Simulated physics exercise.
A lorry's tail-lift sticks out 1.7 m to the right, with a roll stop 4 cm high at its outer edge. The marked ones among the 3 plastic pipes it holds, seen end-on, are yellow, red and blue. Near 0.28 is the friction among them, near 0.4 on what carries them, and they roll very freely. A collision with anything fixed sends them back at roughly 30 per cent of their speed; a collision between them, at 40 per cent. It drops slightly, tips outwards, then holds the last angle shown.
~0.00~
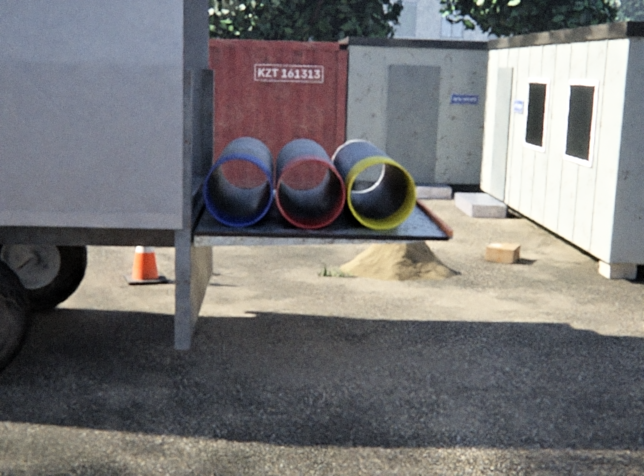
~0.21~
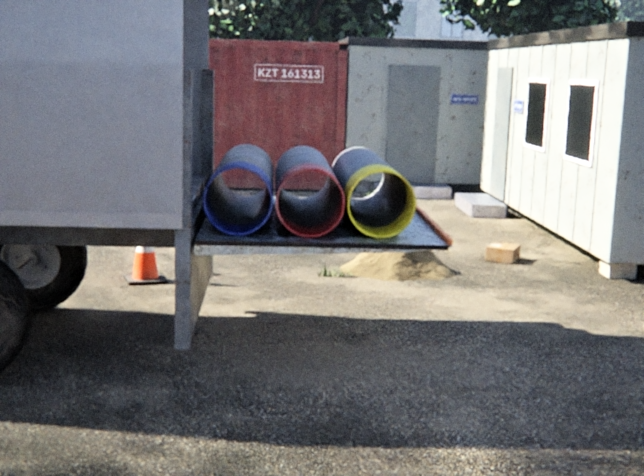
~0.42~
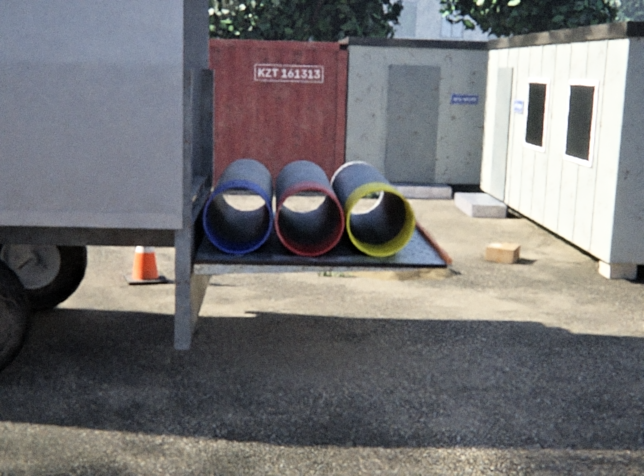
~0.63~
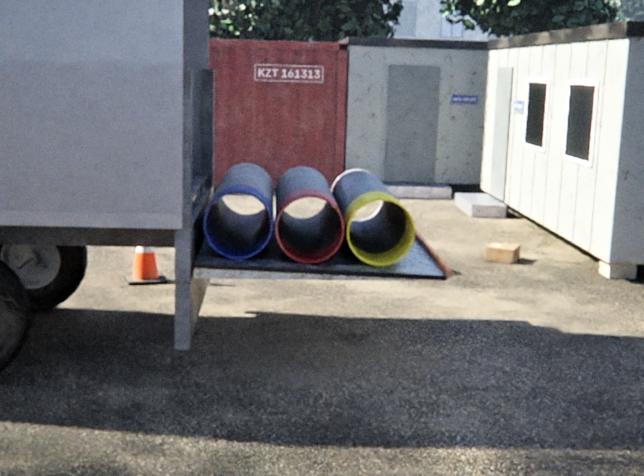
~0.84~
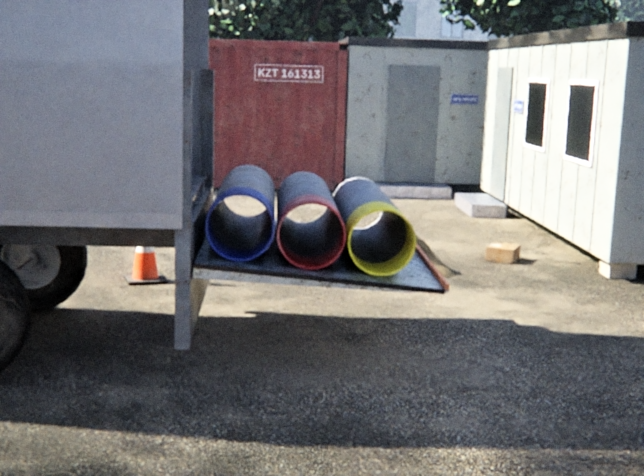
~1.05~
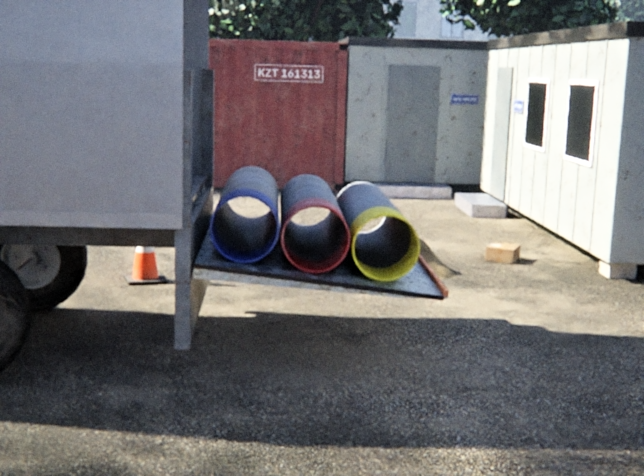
In a paved yard with a red container and pale cabins behind, three dark pipes with blue, red and yellow rims lie side by side on a lorry's level tail-lift. The platform lowers slightly with them, then its right, outer edge tilts downward, and the pipes shift a little to the right.
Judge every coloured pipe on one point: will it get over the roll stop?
Outcome: The yellow fails to stay on; the red fails to stay on; the blue fails to stay on.
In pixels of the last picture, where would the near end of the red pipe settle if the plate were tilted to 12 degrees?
I'd put it somewhere near (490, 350).
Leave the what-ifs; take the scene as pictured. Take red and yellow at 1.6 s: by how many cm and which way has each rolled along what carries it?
Red 20 cm right, yellow 20 cm right.
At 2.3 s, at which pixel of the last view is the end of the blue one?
Estimated pixel position: About (324, 240).
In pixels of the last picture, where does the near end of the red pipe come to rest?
Around (534, 354).
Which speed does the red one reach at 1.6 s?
0.5 m/s or so.
After 1.6 s, yellow is on the plate, 20 cm from the stop, rolling right; red is on the plate, 70 cm from the stop, rolling right; blue is on the plate, 115 cm from the stop, rolling right; 0 gone from the plate.
After 2.3 s, yellow is over the stop and falling; red is on the plate, 35 cm from the stop, rolling right; blue is on the plate, 85 cm from the stop, rolling right; 1 gone from the plate.
After 3.1 s, yellow is off the lift, on the ground; red is over the stop and falling; blue is on the plate, 35 cm from the stop, rolling right; 2 gone from the plate.
After 3.9 s, yellow is off the lift, on the ground; red is off the lift, on the ground; blue is over the stop and falling; 3 gone from the plate.
At rest (6.6 s), yellow is on the ground; red is on the ground; blue is on the ground; 3 gone from the plate.
